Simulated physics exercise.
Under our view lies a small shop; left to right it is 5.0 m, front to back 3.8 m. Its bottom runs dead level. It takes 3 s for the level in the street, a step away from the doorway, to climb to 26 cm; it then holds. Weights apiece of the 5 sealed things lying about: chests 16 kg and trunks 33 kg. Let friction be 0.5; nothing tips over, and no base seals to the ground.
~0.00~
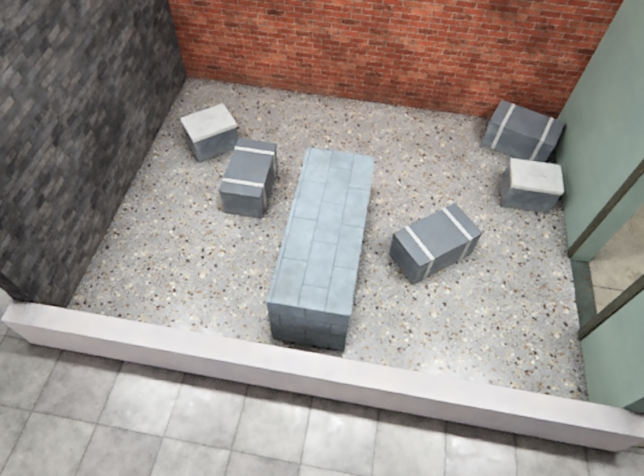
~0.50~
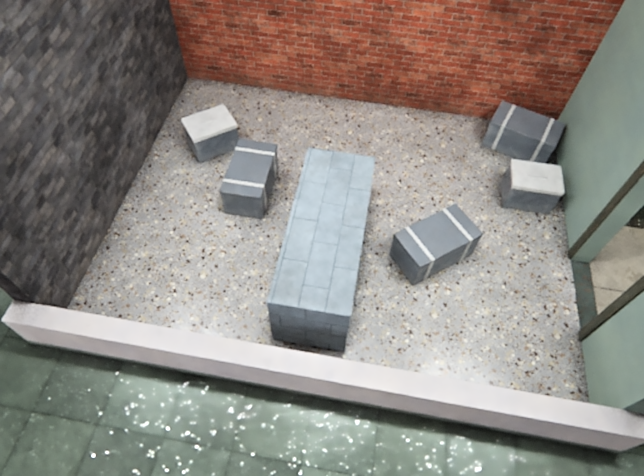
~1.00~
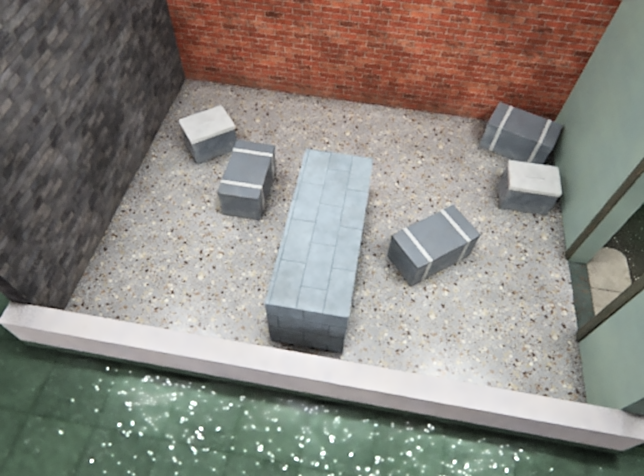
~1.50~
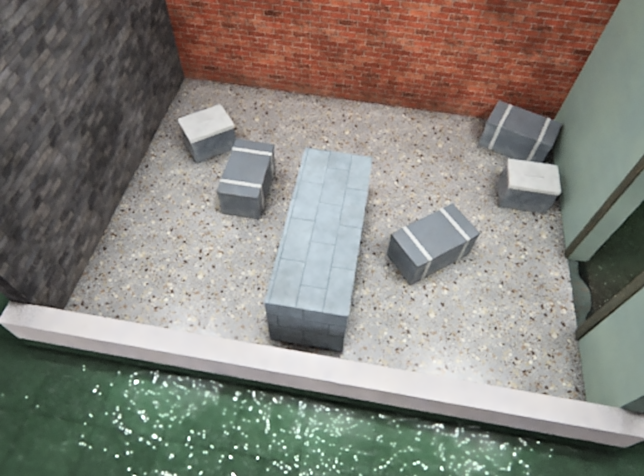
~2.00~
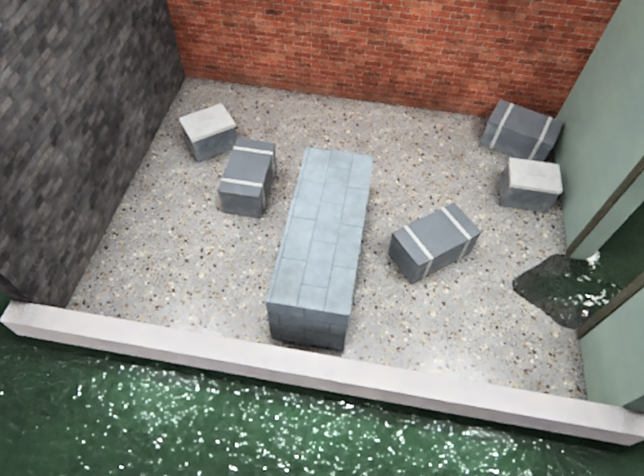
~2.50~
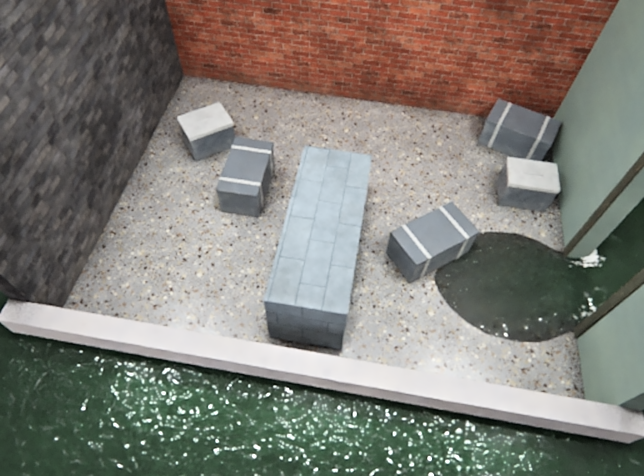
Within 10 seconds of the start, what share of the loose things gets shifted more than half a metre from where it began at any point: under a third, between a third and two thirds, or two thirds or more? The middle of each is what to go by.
The moved portion will fall below a third.
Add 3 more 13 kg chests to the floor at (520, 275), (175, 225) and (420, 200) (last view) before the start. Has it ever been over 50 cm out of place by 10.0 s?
Respectively, higher, lower and higher.
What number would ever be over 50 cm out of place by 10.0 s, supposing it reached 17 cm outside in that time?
The count would be 0.
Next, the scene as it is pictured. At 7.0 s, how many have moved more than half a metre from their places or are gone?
At that time I count 1.
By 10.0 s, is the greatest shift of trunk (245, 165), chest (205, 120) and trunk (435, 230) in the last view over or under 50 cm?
Result, in turn: Stayed within / stayed within / exceeded.
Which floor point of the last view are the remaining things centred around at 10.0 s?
Roughly at (367, 155).
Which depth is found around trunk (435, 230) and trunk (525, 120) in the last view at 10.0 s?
Depth approx. 10 cm / 8 cm.
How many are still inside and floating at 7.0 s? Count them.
I'd say 0 of them.
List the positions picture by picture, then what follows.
The first picture shows a chest at (537, 175), on the bottom; a trunk at (438, 233), on the bottom; 0.0 m2 under water; 0 of 5 have shifted.
The second picture shows a chest at (538, 176) rests on the ground; a trunk at (439, 234), on the bottom; water covers 0.0 m2; 0 of 5 have shifted.
The third picture shows a chest at (535, 177), on the bottom; a trunk at (437, 235), on the bottom; water covers 0.0 m2; 0 of 5 have shifted.
The fourth picture shows a chest at (534, 175) rests on the ground; a trunk at (436, 233), on the bottom; 0.0 m2 under water; 0 of 5 have shifted.
The fifth picture shows a chest at (536, 174), on the bottom; a trunk at (437, 232), on the bottom; water covers 0.3 m2; 0 of 5 have shifted.
The sixth picture shows a chest at (534, 173), on the bottom; a trunk at (435, 231) rests on the ground; 1.3 m2 under water; 0 of 5 have shifted.
After 3.5 s 0 of 5 are over 50 cm from their spots; 0 afloat.
After 4.5 s 0 of 5 are over 50 cm from their spots; 0 afloat.
After 7.0 s 1 of 5 are over 50 cm from their spots; 0 afloat.
After 10.0 s 1 of 5 are over 50 cm from their spots, and 1 have been at some point; 0 afloat.
